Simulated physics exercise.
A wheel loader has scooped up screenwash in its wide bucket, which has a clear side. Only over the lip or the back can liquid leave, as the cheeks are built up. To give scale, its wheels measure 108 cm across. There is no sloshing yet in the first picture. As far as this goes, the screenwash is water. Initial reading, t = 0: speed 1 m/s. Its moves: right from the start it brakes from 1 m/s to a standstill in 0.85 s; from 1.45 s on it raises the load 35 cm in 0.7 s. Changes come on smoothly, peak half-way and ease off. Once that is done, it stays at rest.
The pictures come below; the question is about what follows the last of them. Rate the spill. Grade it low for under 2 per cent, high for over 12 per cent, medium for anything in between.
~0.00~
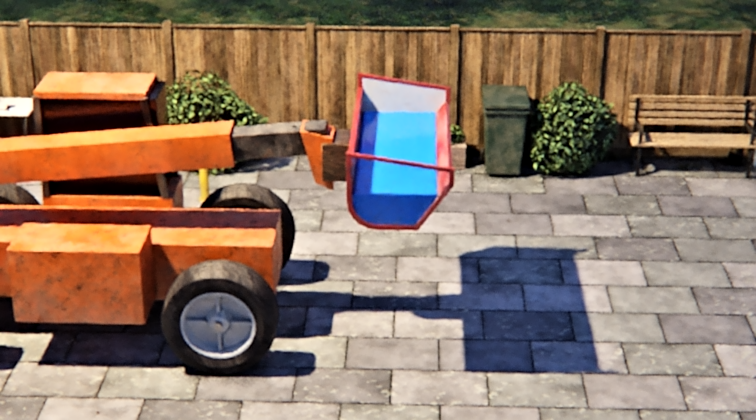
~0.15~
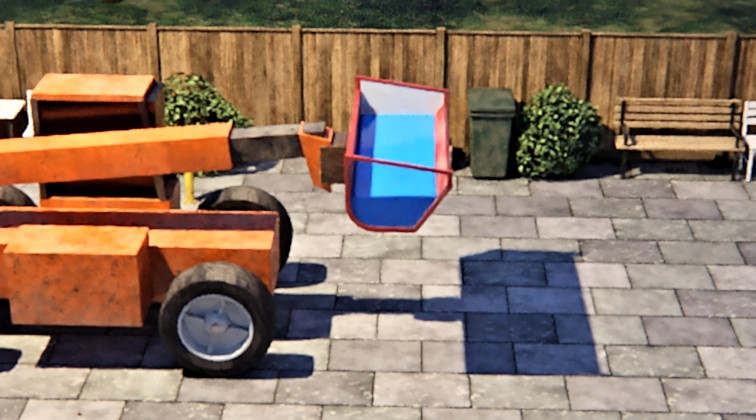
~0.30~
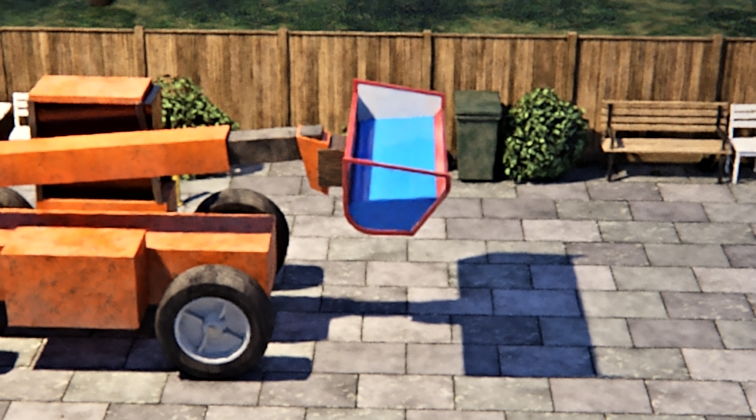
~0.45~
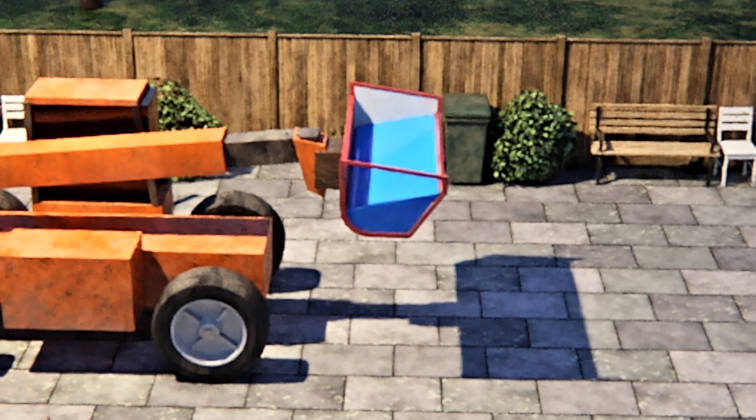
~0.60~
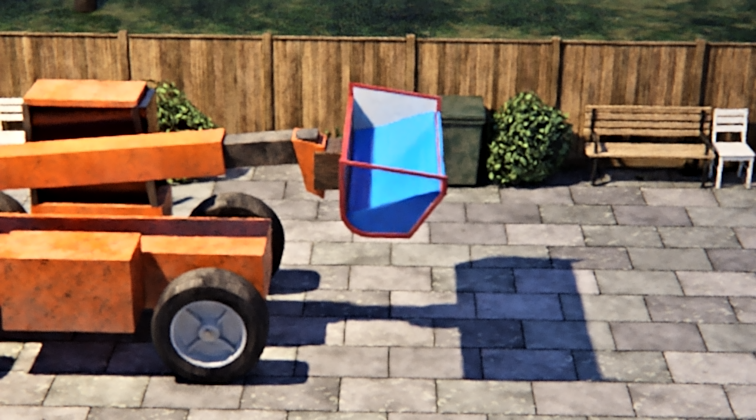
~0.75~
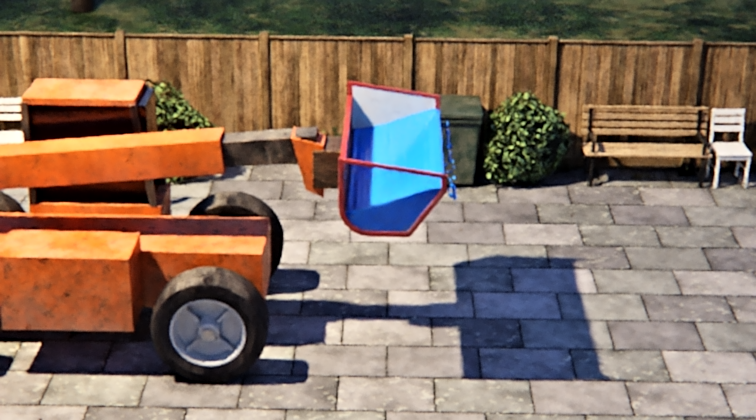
Medium loss.
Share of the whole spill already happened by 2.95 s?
About 90 percent, give or take.
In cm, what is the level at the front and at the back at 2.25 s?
Front 28 cm and back 26 cm.
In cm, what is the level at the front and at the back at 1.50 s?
Around 24 cm toward the front, with 32 cm behind.
Then, 1.50 s in, the surface stands 32 cm at the back and 23 cm at the front; 1 per cent has gone, over the front.
Then, 2.25 s in, the surface stands 25 cm at the back and 28 cm at the front; 3 per cent has gone, over the front.
Then, 2.95 s in, the surface stands 24 cm at the back and 31 cm at the front; 3 per cent has gone, over the front.
Then, 5.03 s in, 3 per cent has gone, over the front, 13 of 376 litres.
